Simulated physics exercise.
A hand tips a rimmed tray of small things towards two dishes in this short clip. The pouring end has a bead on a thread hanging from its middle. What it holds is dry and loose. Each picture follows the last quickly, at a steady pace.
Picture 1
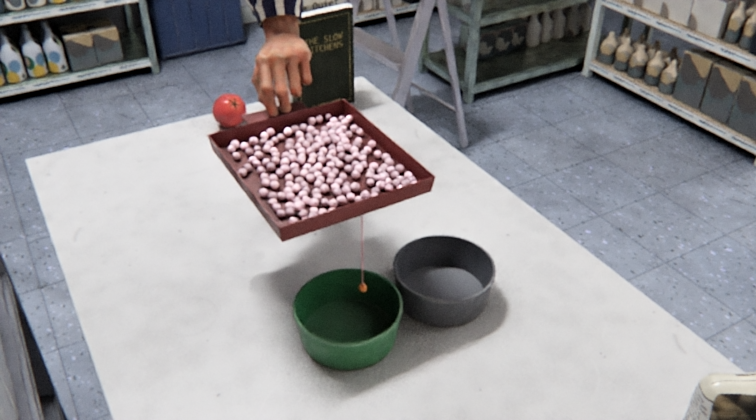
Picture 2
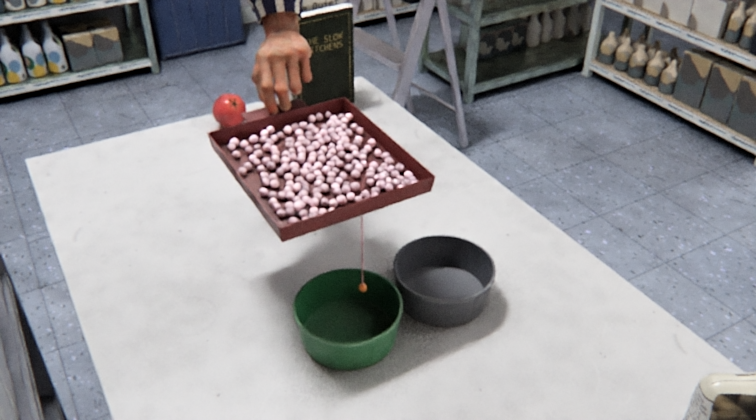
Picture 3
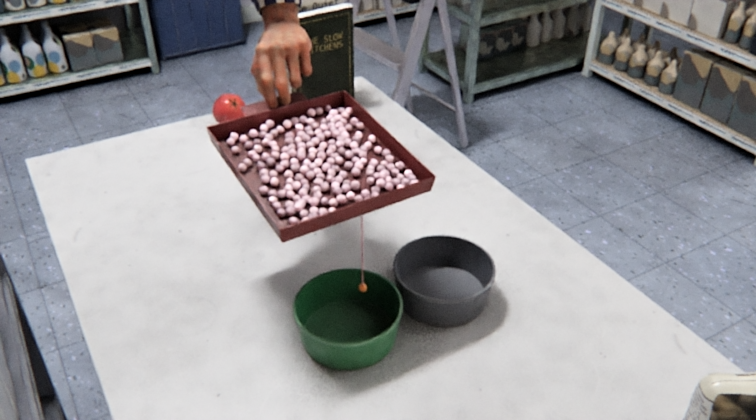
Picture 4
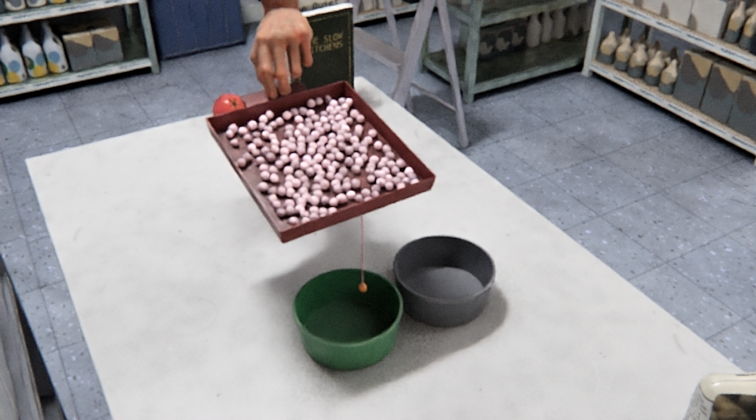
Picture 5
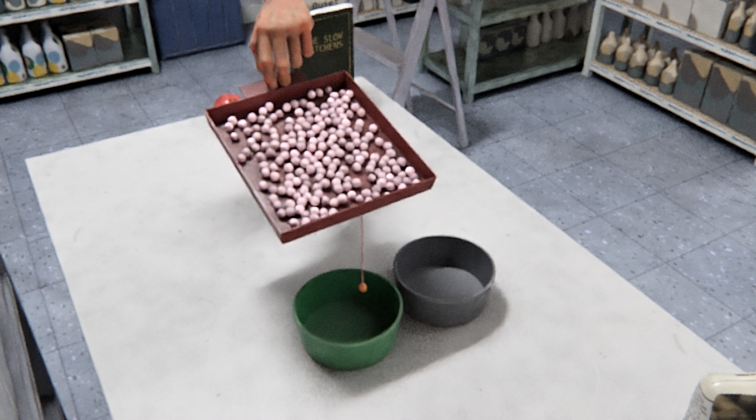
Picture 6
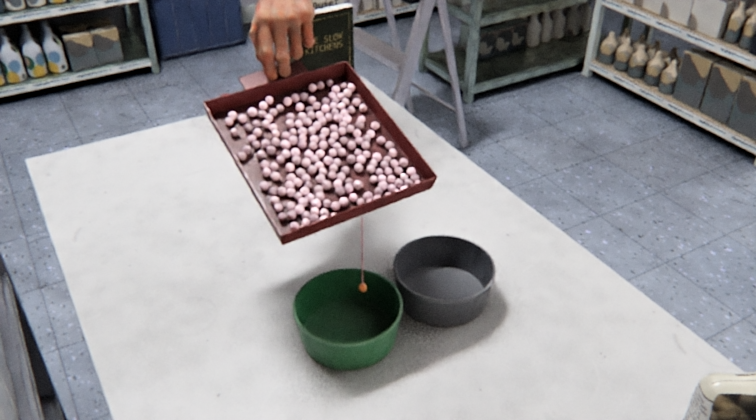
Tray of pink sugar pearls being tilted by a hand lifting its back edge, pearls shifting, above green and grey dishes.
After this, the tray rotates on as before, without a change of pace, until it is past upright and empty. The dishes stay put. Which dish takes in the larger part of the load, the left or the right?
The left dish.
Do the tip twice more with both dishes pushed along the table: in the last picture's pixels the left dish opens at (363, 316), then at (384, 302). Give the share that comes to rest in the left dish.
You'd get near 50 per cent and afterwards near 30 per cent.
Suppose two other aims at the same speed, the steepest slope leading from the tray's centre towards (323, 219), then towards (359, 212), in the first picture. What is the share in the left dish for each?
About 30 %, then 20 %.
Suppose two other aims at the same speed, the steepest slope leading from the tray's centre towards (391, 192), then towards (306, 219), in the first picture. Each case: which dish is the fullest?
The rightmost dish, then the leftmost dish.
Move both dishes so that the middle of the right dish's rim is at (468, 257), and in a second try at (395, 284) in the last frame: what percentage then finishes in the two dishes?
It comes to about 20 per cent the first time and about 40 per cent the second.
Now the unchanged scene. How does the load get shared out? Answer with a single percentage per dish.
Split in per cent - left dish 30, right dish 0.
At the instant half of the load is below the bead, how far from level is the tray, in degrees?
Approx. reading: About 100°.
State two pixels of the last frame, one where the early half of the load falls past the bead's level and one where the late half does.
It passes near (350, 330) first and then near (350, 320).
Soon after the last picture, tray tipped steeply; nearly all on the tray; a stray few in the air.
A little later, tray tipped right over; about half on the tray; a small part in the left dish; a small part outside both; about a third in the air.
Later still, tray tipped past a quarter turn; about a quarter in the left dish; a stray few in the right dish; about two thirds outside both.
By the end, tray tipped past a quarter turn; about a quarter in the left dish; a stray few in the right dish; about two thirds outside both.
